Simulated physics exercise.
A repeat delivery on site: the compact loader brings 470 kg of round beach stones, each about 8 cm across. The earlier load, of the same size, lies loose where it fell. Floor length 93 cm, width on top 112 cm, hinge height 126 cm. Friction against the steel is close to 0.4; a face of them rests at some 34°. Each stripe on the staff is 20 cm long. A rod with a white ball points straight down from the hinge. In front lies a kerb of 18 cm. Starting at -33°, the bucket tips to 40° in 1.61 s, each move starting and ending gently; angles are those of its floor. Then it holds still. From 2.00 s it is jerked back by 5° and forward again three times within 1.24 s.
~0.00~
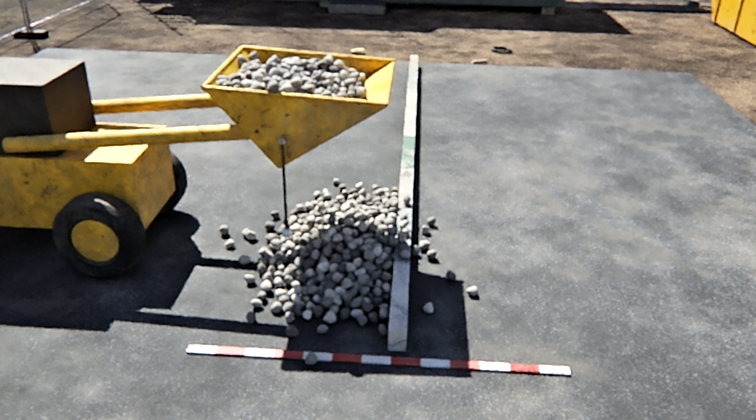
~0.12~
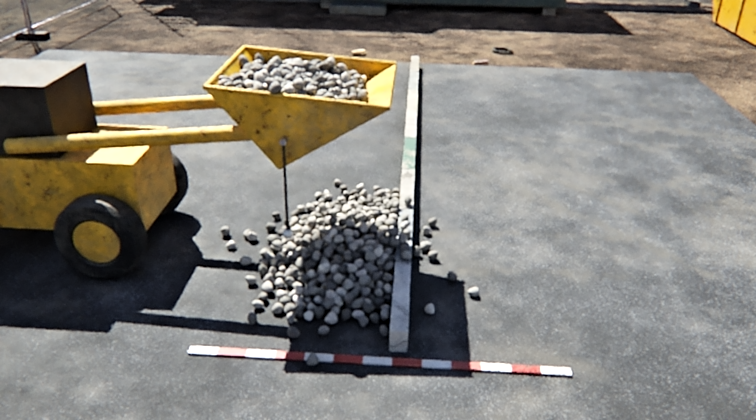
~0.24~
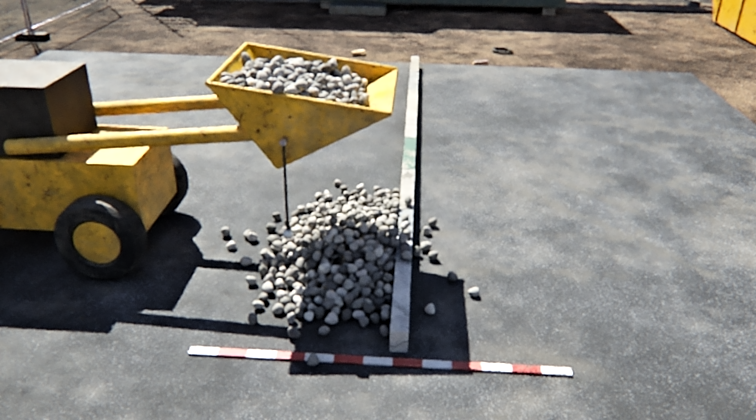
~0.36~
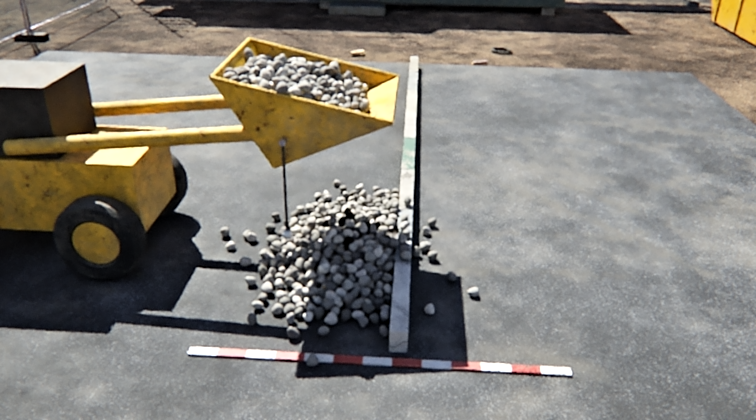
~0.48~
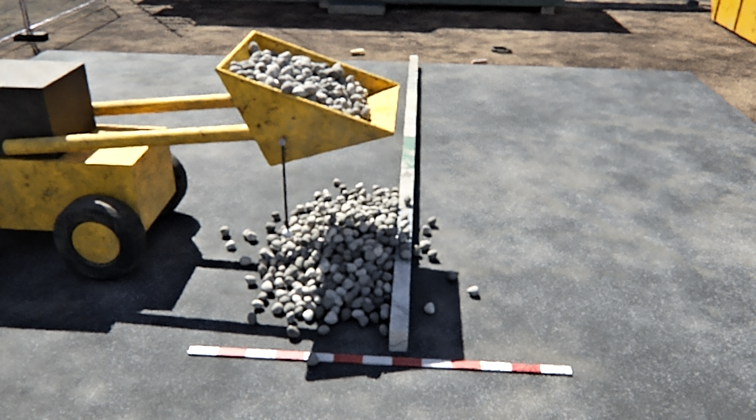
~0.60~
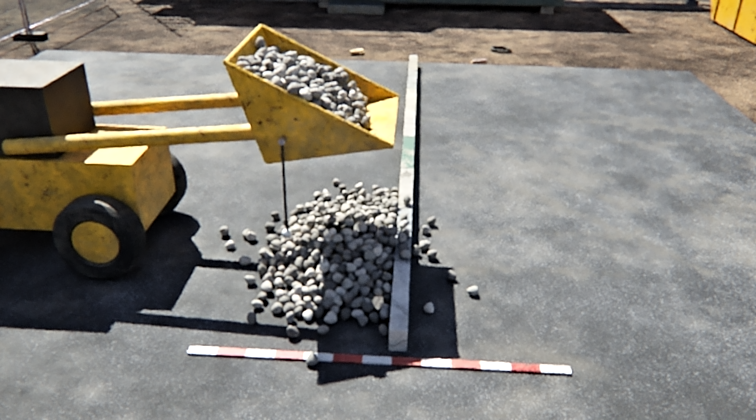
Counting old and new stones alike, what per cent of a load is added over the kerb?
Some 73 per cent is added.
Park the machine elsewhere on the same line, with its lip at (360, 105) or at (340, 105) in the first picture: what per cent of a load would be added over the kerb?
About 45 and 30 per cent.
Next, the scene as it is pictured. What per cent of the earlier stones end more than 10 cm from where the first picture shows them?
About 5 per cent.
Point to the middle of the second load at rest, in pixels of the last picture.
Near (443, 249).
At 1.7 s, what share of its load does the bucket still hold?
Roughly 25 per cent is still inside.
After 1.2 s the floor is at 29°; in per cent of one load, 93 in the bucket, 106 on this side of the kerb, 1 over the kerb; the foremost stones are at (435, 258).
After 1.7 s the floor is at 40°; in per cent of one load, 25 in the bucket, 145 on this side of the kerb, 30 over the kerb; the foremost stones are at (484, 255).
After 3.7 s the floor is at 40°; in per cent of one load, 0 in the bucket, 126 on this side of the kerb, 74 over the kerb; the foremost stones are at (624, 265).
After 6.4 s the floor is at 40°; in per cent of one load, 0 in the bucket, 126 on this side of the kerb, 74 over the kerb; the foremost stones are at (624, 265). Net gain over the kerb, 73.
